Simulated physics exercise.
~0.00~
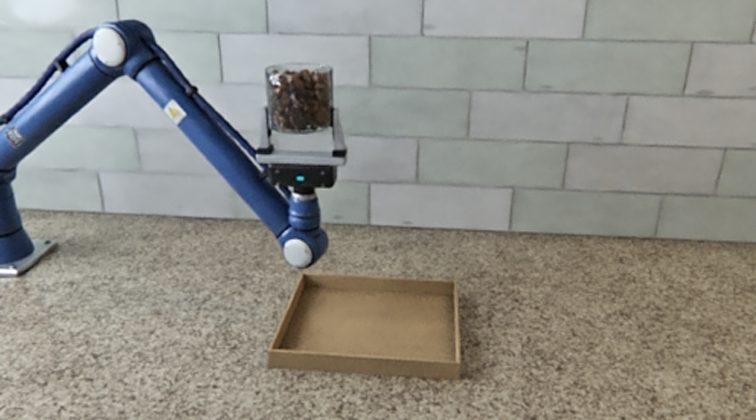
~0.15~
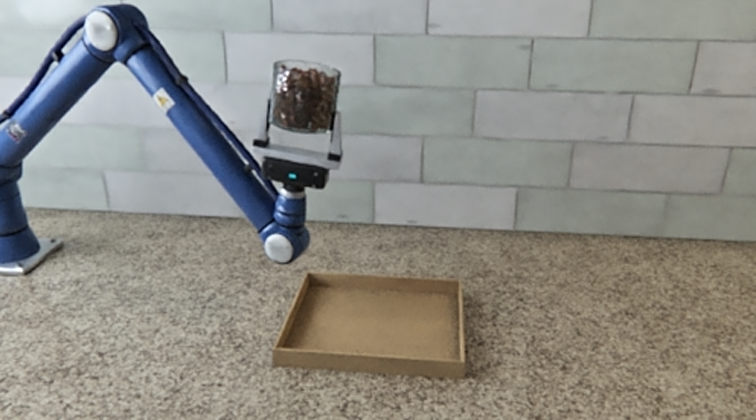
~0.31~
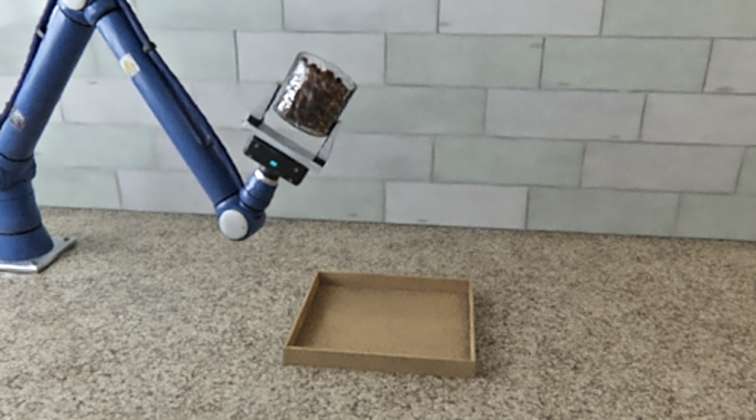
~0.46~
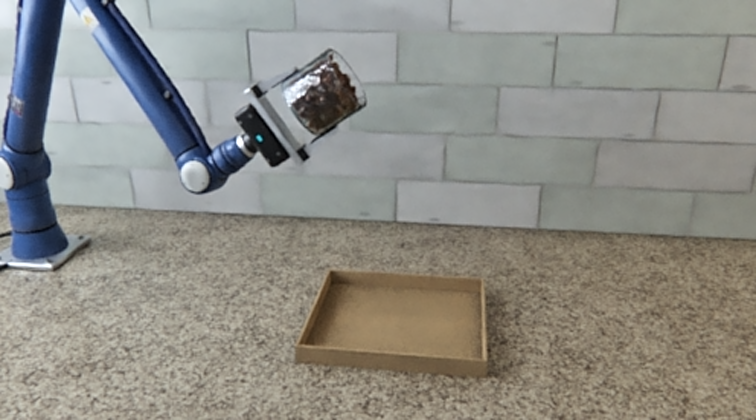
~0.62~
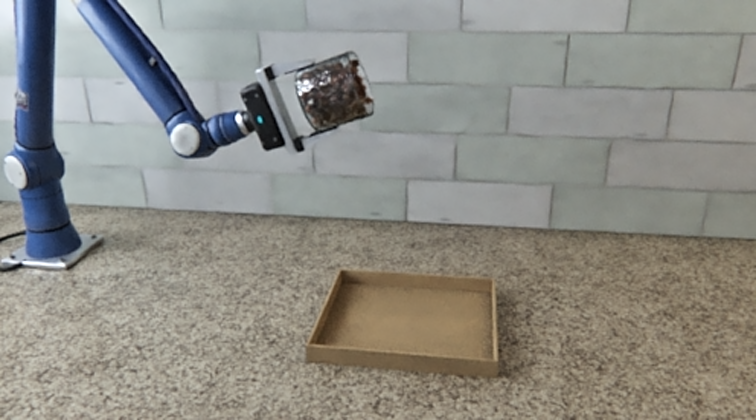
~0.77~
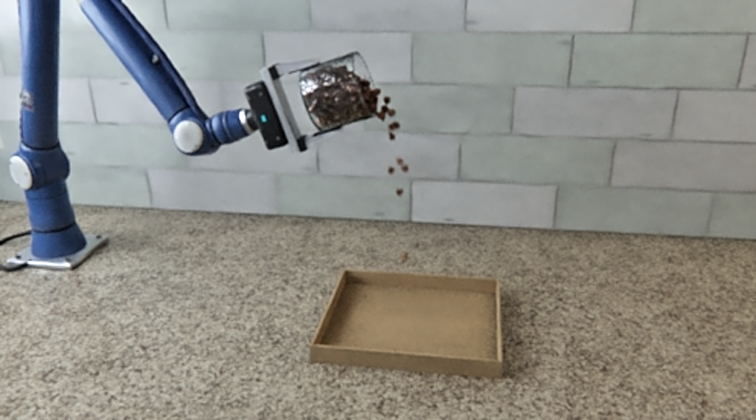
Blue robot arm tilting a clear cup of brown pellets to the right above a cardboard-coloured tray, the first few pellets dropping out.
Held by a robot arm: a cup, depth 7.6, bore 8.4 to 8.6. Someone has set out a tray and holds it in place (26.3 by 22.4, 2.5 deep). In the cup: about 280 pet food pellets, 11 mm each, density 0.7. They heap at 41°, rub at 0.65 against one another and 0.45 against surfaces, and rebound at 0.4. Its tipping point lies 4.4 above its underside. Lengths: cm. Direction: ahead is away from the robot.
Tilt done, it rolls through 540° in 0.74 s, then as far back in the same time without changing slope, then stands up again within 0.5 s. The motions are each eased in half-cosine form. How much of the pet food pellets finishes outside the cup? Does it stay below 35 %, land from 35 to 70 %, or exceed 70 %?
It stays below 35 %.
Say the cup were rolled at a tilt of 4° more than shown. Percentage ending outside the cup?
25 %.
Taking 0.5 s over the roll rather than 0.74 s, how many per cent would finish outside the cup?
I'd expect approximately 20 per cent then.
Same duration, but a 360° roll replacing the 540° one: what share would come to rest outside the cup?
It would come to around 25 per cent.
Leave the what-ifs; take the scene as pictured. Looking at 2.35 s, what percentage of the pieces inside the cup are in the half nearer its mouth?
I'd put it at some 40 per cent.
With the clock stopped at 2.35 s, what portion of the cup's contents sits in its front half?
Around 55 %.
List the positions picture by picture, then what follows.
The cup middle at (300, 99), upright; upper third of the load around (299, 85), from x 270 to 330, top at y 75; 278 in the cup, in the first picture.
The cup middle at (304, 98), tipped 9°; upper third of the load around (302, 84), from x 275 to 335, top at y 70, in the second picture.
The cup middle at (313, 96), tipped 31°; upper third of the load around (310, 82), from x 280 to 345, top at y 60, in the third picture.
The cup middle at (324, 94), tipped 56°; upper third of the load around (322, 79), from x 290 to 355, top at y 60, in the fourth picture.
The cup middle at (334, 93), tipped 71°; upper third of the load around (333, 78), from x 305 to 370, top at y 65, in the fifth picture.
The cup middle at (338, 93), tipped 72°; upper third of the load around (331, 82), from x 310 to 405, top at y 70; 268 in the cup, 10 in flight or on a rim, in the sixth picture.
After 1.56 s, tipped 72°, highest piece 40 above the table; 238 in the cup, 34 in the tray, 6 in flight or on a rim.
After 2.35 s, tipped 65°, highest piece 39 above the table; 225 in the cup, 46 in the tray, 6 on the table or floor, 1 in flight or on a rim.
After 2.95 s, upright, highest piece 40 above the table; 223 in the cup, 49 in the tray, 6 on the table or floor.
After 3.65 s, upright, highest piece 40 above the table; 223 in the cup, 49 in the tray, 6 on the table or floor.
In the end, 223 in the cup, 49 in the tray, 6 on the table or floor. That is 20 % outside the cup.
